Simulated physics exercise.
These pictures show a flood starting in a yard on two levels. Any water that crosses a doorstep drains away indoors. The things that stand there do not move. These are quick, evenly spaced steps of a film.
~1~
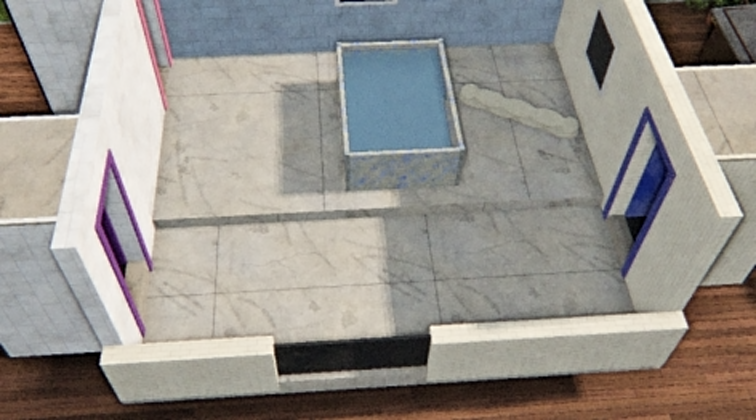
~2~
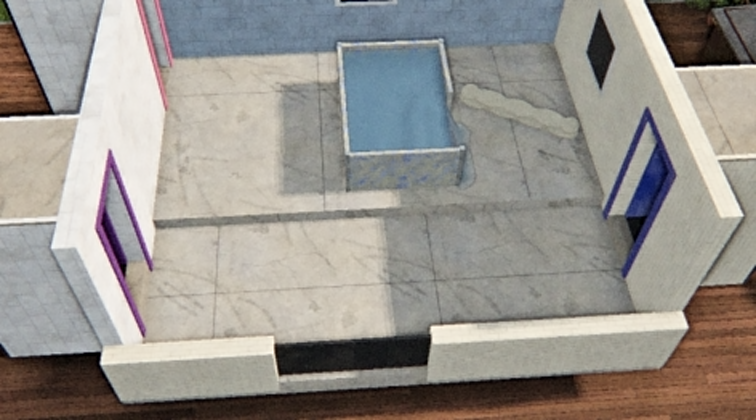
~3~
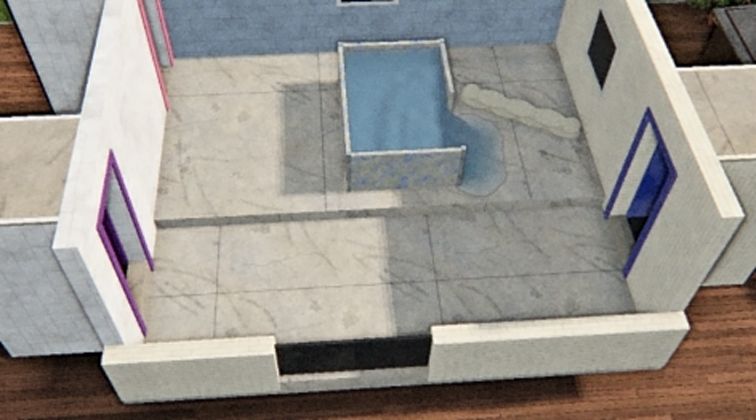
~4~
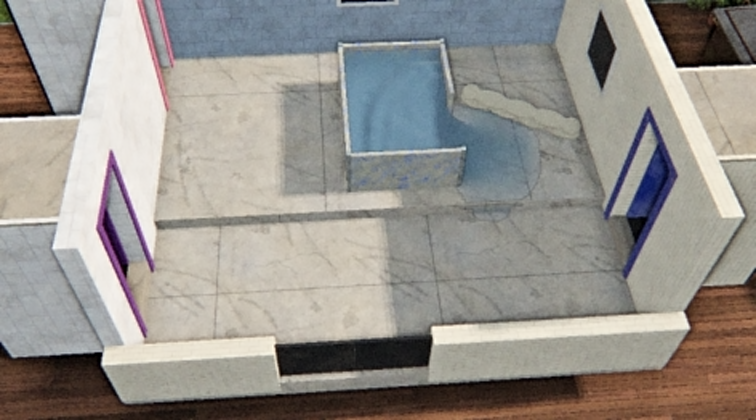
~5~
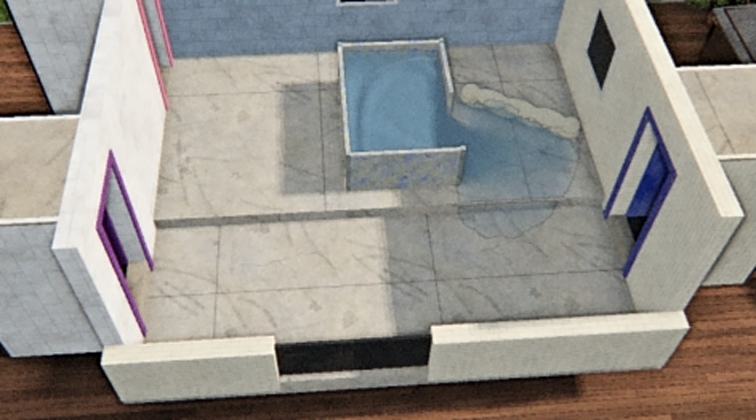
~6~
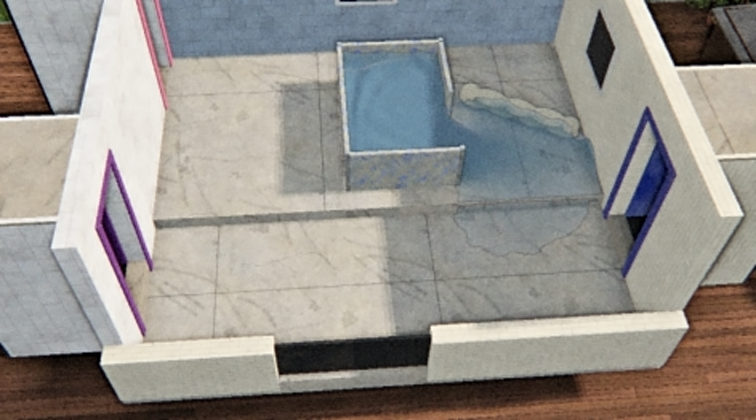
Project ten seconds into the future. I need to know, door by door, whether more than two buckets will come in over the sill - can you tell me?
In order: The blue door gets over two buckets. The purple door gets two buckets or fewer. The pink door gets two buckets or fewer.
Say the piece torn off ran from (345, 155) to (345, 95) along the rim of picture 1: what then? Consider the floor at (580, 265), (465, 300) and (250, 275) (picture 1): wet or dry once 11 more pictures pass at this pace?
Untouched, untouched, soaked.
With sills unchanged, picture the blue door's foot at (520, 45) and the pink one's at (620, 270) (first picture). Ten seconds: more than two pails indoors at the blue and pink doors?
Note: Blue door remains short of it; pink door crosses the line.
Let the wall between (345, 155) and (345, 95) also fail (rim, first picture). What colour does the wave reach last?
The one in blue.
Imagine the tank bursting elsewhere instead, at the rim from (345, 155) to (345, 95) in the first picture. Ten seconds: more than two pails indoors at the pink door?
Result - the pink door clears the line.
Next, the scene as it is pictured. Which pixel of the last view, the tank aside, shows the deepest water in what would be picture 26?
Close to (641, 340), I'd say.
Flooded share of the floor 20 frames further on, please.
About 45 in a hundred.
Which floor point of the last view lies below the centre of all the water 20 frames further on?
Roughly (480, 188) in the last picture.
A moment on, water covers 20 % of the floor; the blue door wet at the sill, nothing in, the purple door not reached, the pink door not reached.
Next, water covers 25 % of the floor; the blue door over two buckets in, the purple door not reached, the pink door not reached.
Then, water covers 45 % of the floor; the blue door over two buckets in, the purple door not reached, the pink door not reached.
Later, water covers 70 % of the floor; the blue door over two buckets in, the purple door wet at the sill, nothing in, the pink door not reached.
In the end, water covers 70 % of the floor; the blue door over two buckets in, the purple door wet at the sill, nothing in, the pink door wet at the sill, nothing in.
